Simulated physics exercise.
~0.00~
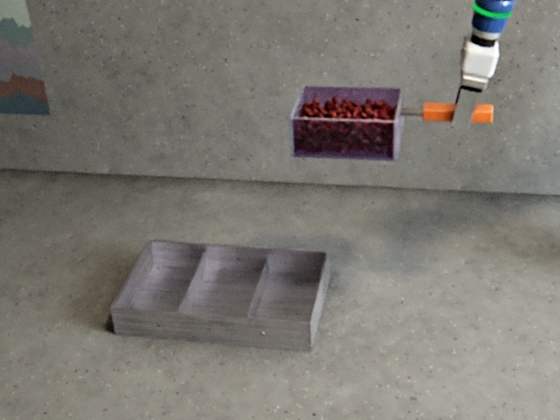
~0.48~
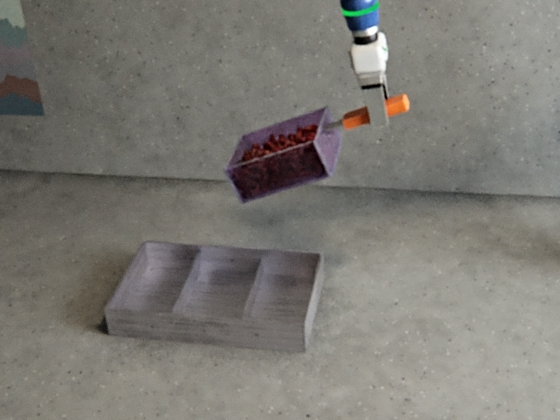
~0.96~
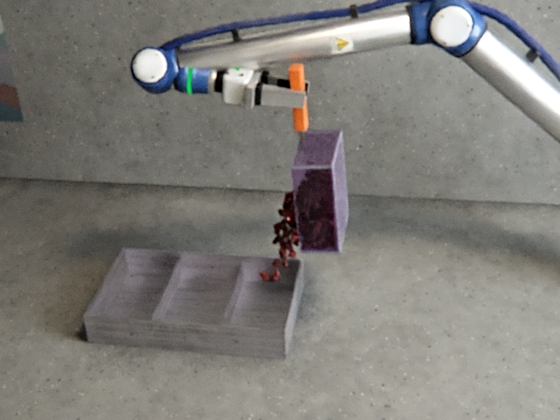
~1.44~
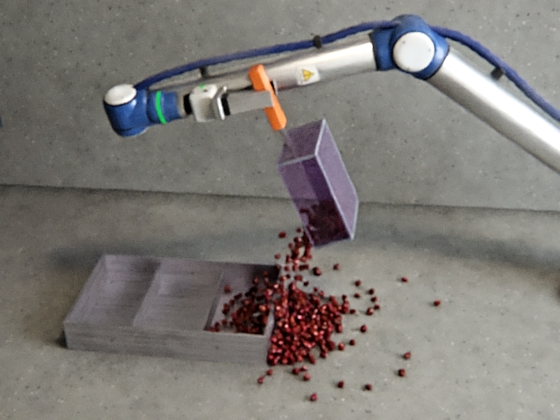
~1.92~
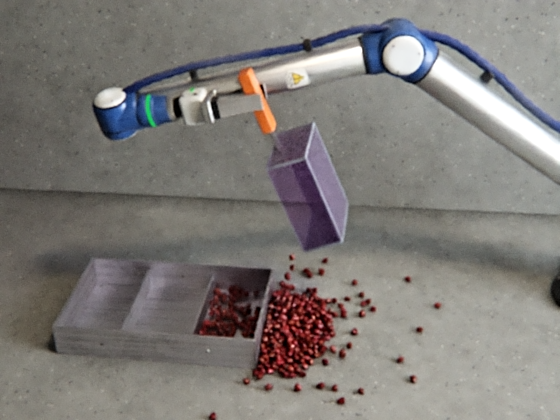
Dark red beans spilling from a purple box tipped by a robotic arm, some filling a grey tray's right compartment, most scattering beside it.
